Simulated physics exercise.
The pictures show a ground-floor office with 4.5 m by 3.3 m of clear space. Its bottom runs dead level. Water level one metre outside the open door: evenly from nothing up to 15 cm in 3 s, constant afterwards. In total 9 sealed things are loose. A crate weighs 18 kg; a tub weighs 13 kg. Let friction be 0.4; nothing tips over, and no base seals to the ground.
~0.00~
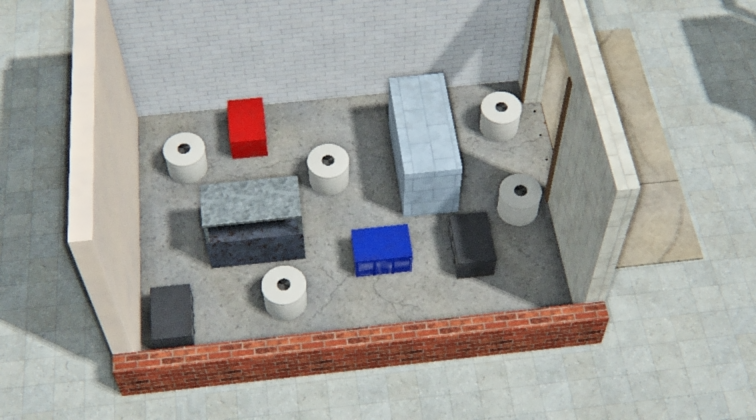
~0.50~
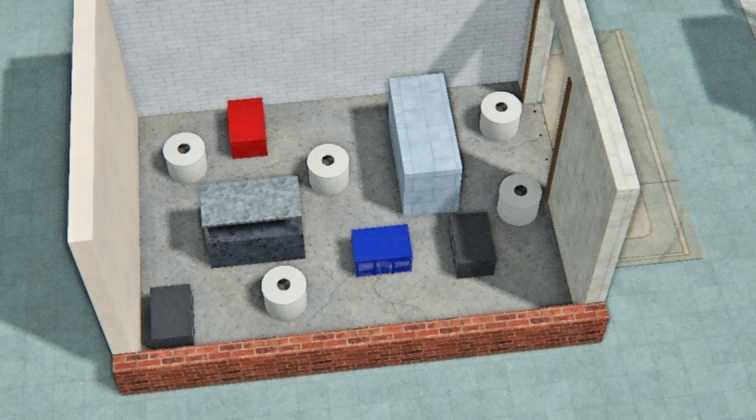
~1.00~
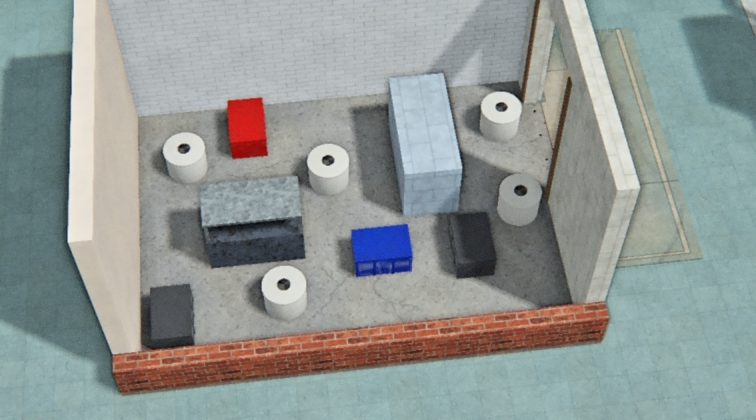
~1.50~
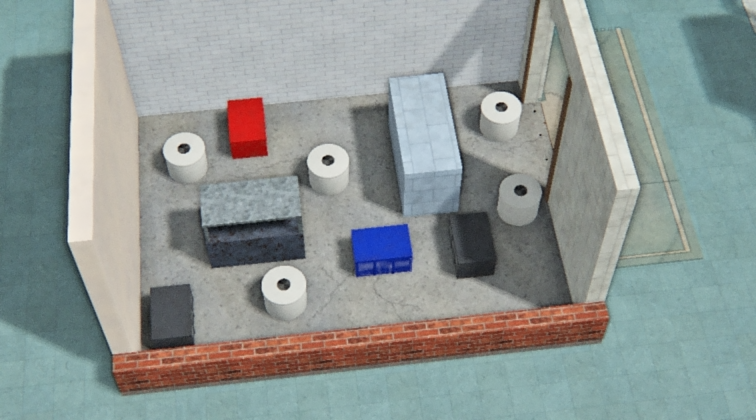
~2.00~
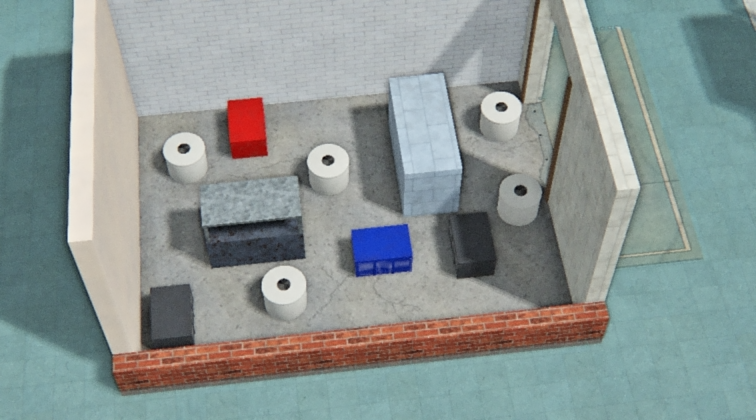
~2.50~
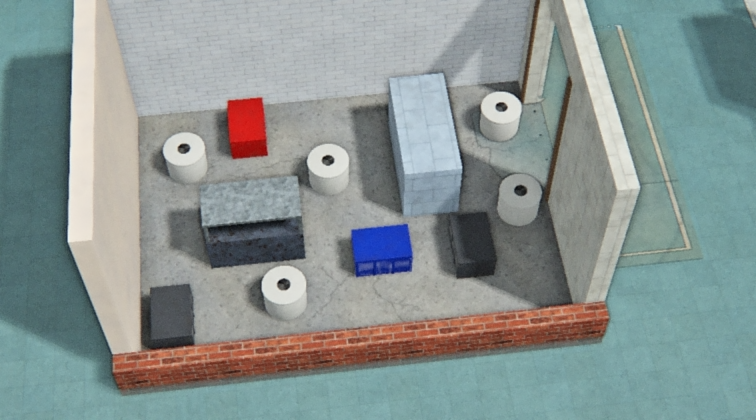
Water spread over the paving outside the open-topped room and then crept just inside the doorway on the right, while the red and blue crates, white cylinders and other boxes stayed put.
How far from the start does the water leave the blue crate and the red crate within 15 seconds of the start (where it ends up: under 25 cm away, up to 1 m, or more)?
Well, the blue crate barely budges, while the red crate barely budges.
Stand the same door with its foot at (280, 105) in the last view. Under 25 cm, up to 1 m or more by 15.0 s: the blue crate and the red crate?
Blue crate: Goes a long way; red crate: Goes a long way.
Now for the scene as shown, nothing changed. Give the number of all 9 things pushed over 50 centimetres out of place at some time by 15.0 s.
The count comes to 4.
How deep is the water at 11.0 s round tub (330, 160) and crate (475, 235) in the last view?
Roughly 4 and 7 cm.
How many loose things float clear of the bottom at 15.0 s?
My tally comes to 6.
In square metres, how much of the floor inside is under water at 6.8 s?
Somewhere about 7.0 m2, give or take.
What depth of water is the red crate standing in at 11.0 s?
Depth approx. 4 cm.
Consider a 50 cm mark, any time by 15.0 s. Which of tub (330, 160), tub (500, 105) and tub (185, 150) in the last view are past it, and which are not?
Within, beyond, within.
After 3.5 s the blue crate is near (382, 243), 0.0 m from its start, aground; the red crate is near (246, 119), 0.0 m from its start, aground; 0 afloat.
After 6.8 s the blue crate is near (382, 243), 0.0 m from its start, aground; the red crate is near (246, 119), 0.0 m from its start, aground; 0 afloat.
After 11.0 s the blue crate is near (382, 243), 0.0 m from its start, aground; the red crate is near (246, 119), 0.0 m from its start, aground; 1 afloat.
After 15.0 s the blue crate is near (382, 243), 0.0 m from its start, aground; the red crate is near (248, 126), 0.1 m from its start, afloat; 6 afloat.
